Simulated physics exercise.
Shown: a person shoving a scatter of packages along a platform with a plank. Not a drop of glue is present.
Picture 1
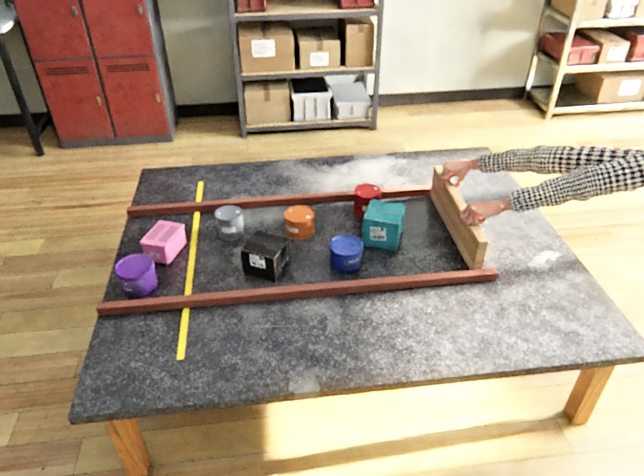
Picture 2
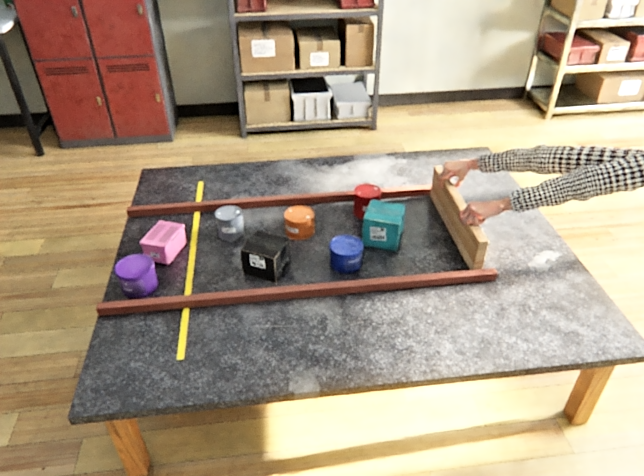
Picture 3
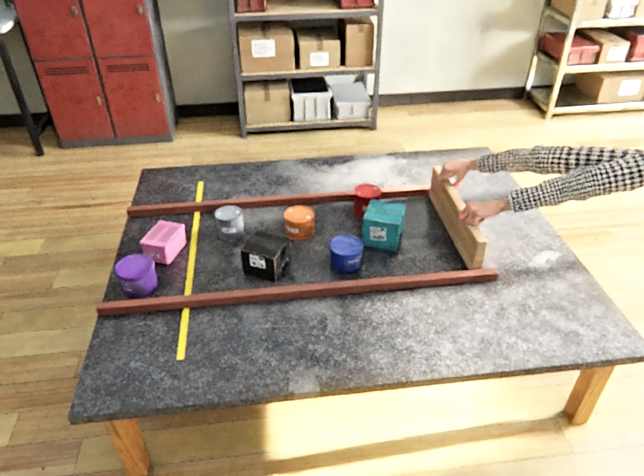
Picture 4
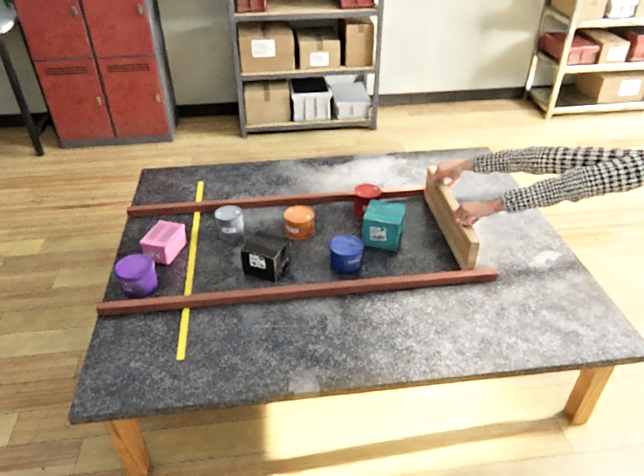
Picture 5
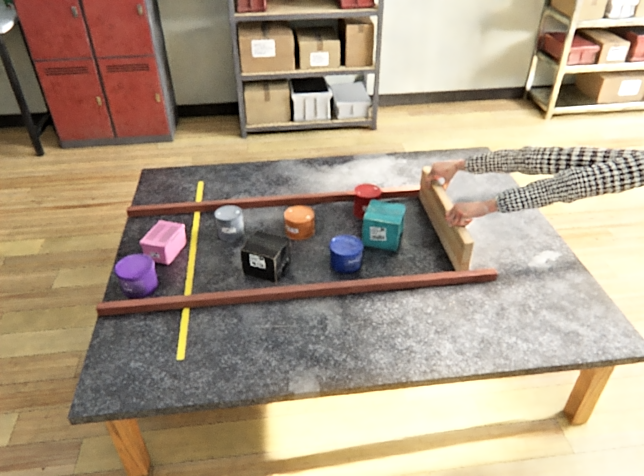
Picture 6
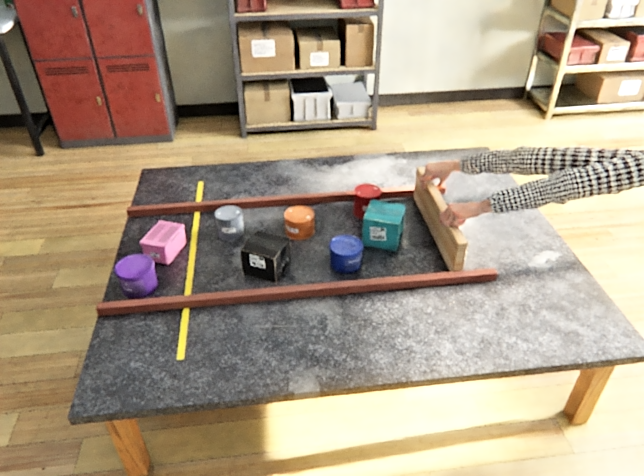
In a workroom with red lockers and box-laden shelves, a still camera looks down at a dark speckled table. Between two reddish rails sit a purple pail and pink tote left of a yellow tape line, with grey, orange, red and blue canisters, a black parcel and a turquoise parcel to its right. Two checkered-sleeved arms slide a wooden plank slightly leftward from the right, while the packages stay still.
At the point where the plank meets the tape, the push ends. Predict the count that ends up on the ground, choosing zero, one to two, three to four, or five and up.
The count is one to two.
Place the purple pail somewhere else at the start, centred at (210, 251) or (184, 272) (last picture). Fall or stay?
The purple pail stays on; goes over.
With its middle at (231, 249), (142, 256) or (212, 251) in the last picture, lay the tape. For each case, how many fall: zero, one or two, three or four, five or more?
Taking the three places in turn: None at all, three to four, none at all.
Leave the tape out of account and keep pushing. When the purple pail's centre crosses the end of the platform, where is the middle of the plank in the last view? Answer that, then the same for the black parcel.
First near (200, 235), second near (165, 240).
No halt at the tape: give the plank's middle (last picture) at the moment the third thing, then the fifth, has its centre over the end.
Earlier crossing: About (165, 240); later crossing: About (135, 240).
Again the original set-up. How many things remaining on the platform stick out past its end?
Overhanging ones - 0.
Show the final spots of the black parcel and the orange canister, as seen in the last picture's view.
Black parcel: About (133, 274); orange canister: About (178, 229).
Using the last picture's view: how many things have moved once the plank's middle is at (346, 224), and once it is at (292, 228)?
By then 4, and 5.
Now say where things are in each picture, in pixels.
The first frame shows purple pail (137, 276); pink tote (164, 243); grey canister (230, 223); plank (456, 216); tape (193, 252).
The second frame shows pink tote (164, 243); turquoise parcel (384, 225).
The third frame shows grey canister (230, 223); red canister (367, 201).
The fourth frame shows purple pail (137, 276); black parcel (267, 256).
The fifth frame shows pink tote (164, 243); orange canister (300, 222).
The sixth frame shows purple pail (137, 276); pink tote (164, 243); grey canister (230, 223); plank (438, 217); tape (193, 252).
Soon after, none off yet; purple pail at rest near (137, 276); pink tote at rest near (164, 243); grey canister at rest near (230, 223).
In the end, the number that fall off is one or two; gone, purple pail.
